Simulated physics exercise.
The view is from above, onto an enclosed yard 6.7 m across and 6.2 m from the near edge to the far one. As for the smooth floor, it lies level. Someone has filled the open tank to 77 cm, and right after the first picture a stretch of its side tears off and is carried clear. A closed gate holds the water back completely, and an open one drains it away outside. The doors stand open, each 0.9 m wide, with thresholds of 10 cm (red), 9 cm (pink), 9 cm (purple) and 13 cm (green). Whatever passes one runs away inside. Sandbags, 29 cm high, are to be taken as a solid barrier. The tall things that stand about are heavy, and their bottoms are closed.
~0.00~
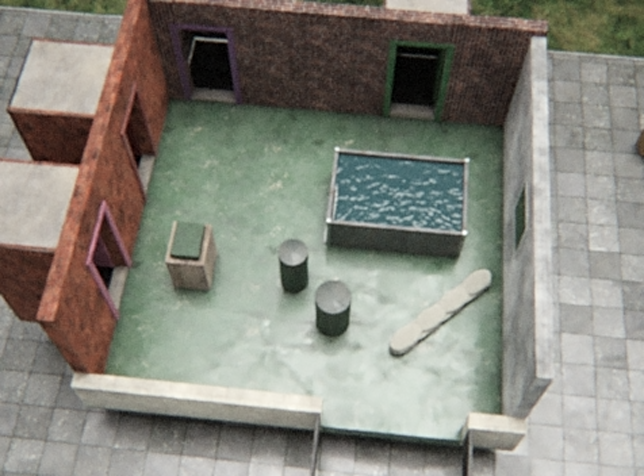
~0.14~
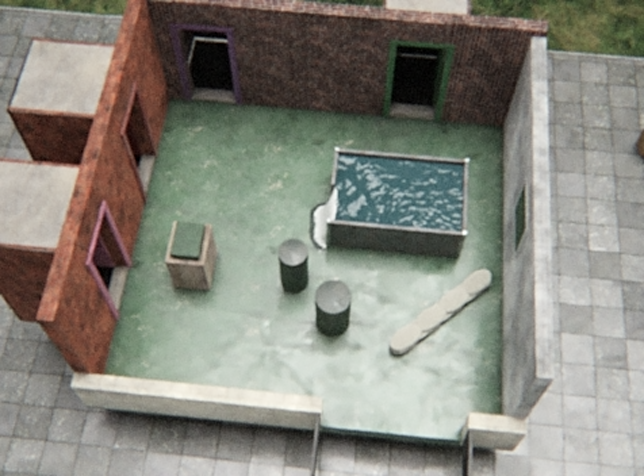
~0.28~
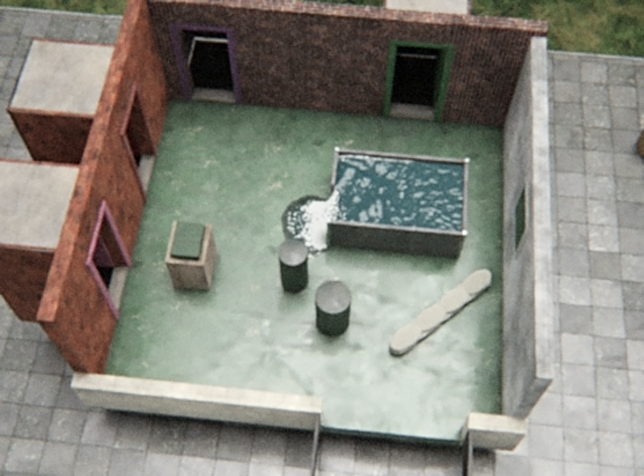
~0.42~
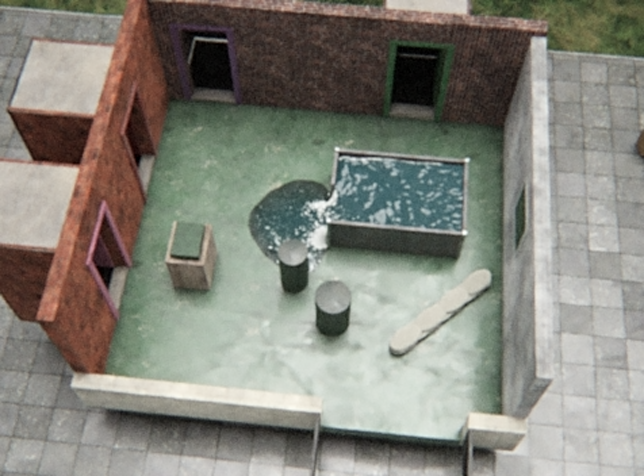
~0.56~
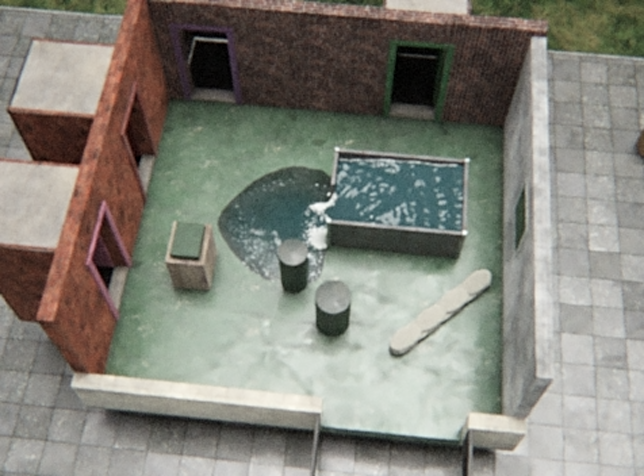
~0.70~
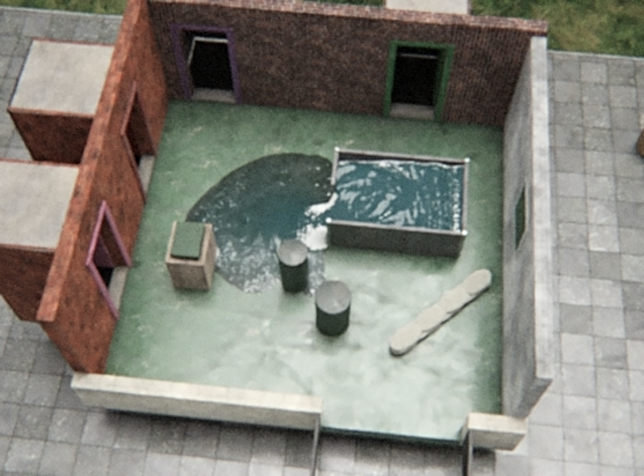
Open tank of water in a walled yard pouring from its left side, a dark pool spreading leftward across the green floor.
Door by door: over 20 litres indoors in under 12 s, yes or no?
Red door: Yes, pink door: No, purple door: Yes, green door: No.
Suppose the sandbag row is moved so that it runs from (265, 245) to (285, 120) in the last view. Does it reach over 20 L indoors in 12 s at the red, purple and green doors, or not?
Result - red: No, not exceeded, purple: No, not exceeded, green: No, not exceeded.
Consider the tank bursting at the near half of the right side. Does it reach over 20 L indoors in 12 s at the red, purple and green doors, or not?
Door by door - red: Within bounds, purple: Within bounds, green: Within bounds.
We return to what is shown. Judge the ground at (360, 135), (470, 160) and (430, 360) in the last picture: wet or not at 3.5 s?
Listed in sequence, the spots are bone dry, bone dry and bone dry.
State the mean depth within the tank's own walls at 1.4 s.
Some 55 cm.
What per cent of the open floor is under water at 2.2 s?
Wet share: Near 40 percent.
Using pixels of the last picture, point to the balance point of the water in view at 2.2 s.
The water is centred near (318, 222).
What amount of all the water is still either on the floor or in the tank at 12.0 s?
Roughly 88 percent.
After 1.4 s water covers 30 % of the floor and is deepest (43 cm) near (325, 230); red door 16 cm at the sill, 2 L in, pink door not reached, purple door not reached, green door not reached.
After 2.2 s water covers 40 % of the floor and is deepest (35 cm) near (325, 230); red door 25 cm at the sill, 42 L in, pink door 6 cm at the sill, 0 L in, purple door 5 cm at the sill, 0 L in, green door not reached.
After 3.5 s water covers 45 % of the floor and is deepest (26 cm) near (325, 230); red door 18 cm at the sill, 101 L in, pink door 5 cm at the sill, 0 L in, purple door 15 cm at the sill, 9 L in, green door not reached.
After 7.0 s water covers 85 % of the floor and is deepest (15 cm) near (325, 230); red door 10 cm at the sill, 128 L in, pink door 7 cm at the sill, 2 L in, purple door 11 cm at the sill, 44 L in, green door 3 cm at the sill, 0 L in.
After 12.0 s water covers 95 % of the floor and is deepest (10 cm) near (483, 219); red door 6 cm at the sill, 128 L in, pink door 5 cm at the sill, 4 L in, purple door 6 cm at the sill, 47 L in, green door 6 cm at the sill, 0 L in.
